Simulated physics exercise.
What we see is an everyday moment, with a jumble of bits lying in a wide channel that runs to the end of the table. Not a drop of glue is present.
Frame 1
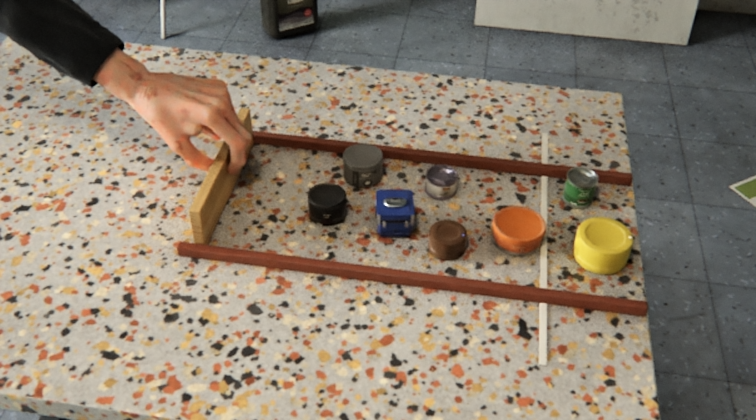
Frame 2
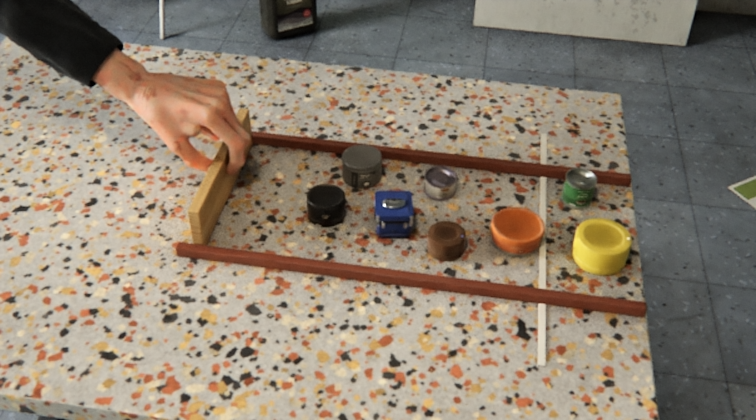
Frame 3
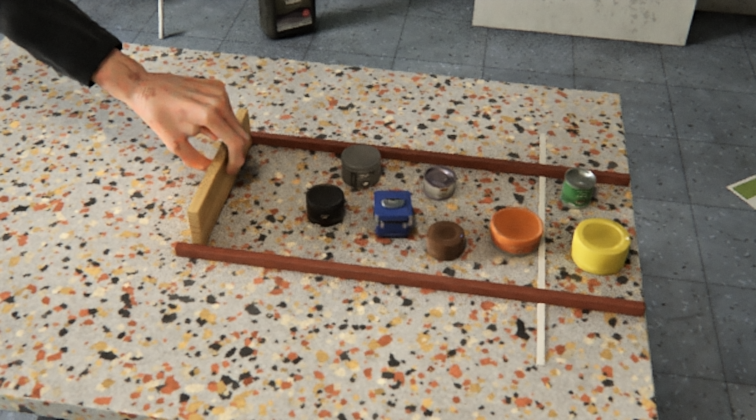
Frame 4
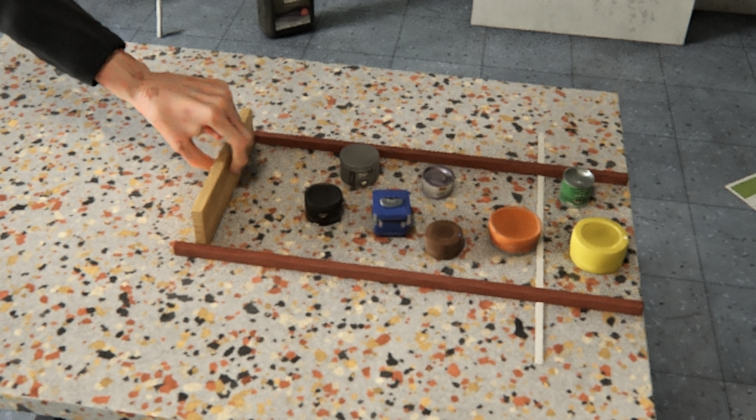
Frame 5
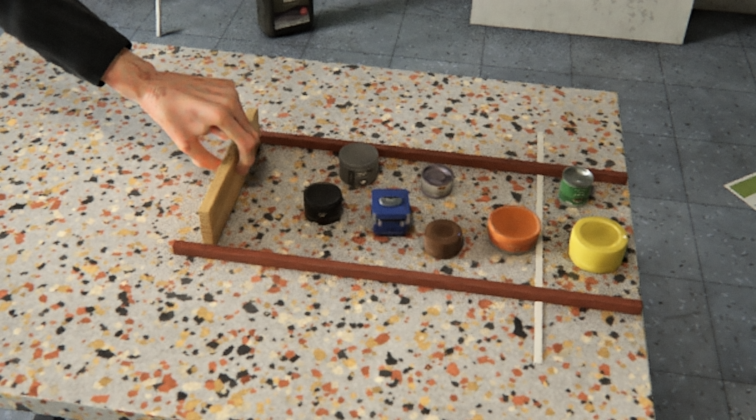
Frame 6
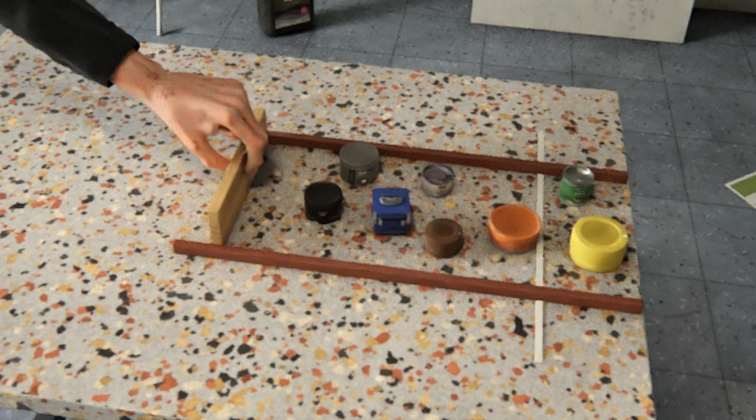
The footage shows a hand holding a wooden board between two reddish-brown rails on a speckled table, then shifting it slightly to the right, while the assorted small containers and blue object ahead of it stay practically still.
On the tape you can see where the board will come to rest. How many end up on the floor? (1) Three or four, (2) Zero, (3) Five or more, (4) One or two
Answer: 4.
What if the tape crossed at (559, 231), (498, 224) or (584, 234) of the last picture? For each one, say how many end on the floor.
1, 0, 3.
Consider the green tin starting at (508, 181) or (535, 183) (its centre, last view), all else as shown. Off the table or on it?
The green tin stays in place, then stays in place.
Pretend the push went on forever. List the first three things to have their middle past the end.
In order: The yellow lid, then the orange tin, then the green tin.
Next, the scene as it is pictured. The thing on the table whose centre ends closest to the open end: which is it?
Answer: The orange tin.
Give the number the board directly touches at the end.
Tally at the end: 4.
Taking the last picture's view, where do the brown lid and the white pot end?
First at (560, 266); second at (591, 207).
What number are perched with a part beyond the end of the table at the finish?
The figure is 0.
Early on, none off yet; yellow lid at rest near (598, 243); green tin at rest near (576, 186); orange tin at rest near (514, 229).
A while later, none off yet; yellow lid moving near (604, 245); green tin at rest near (576, 186); orange tin travelled about its own width near (550, 234).
Finally, the number that fall off is one or two; lost, yellow lid.
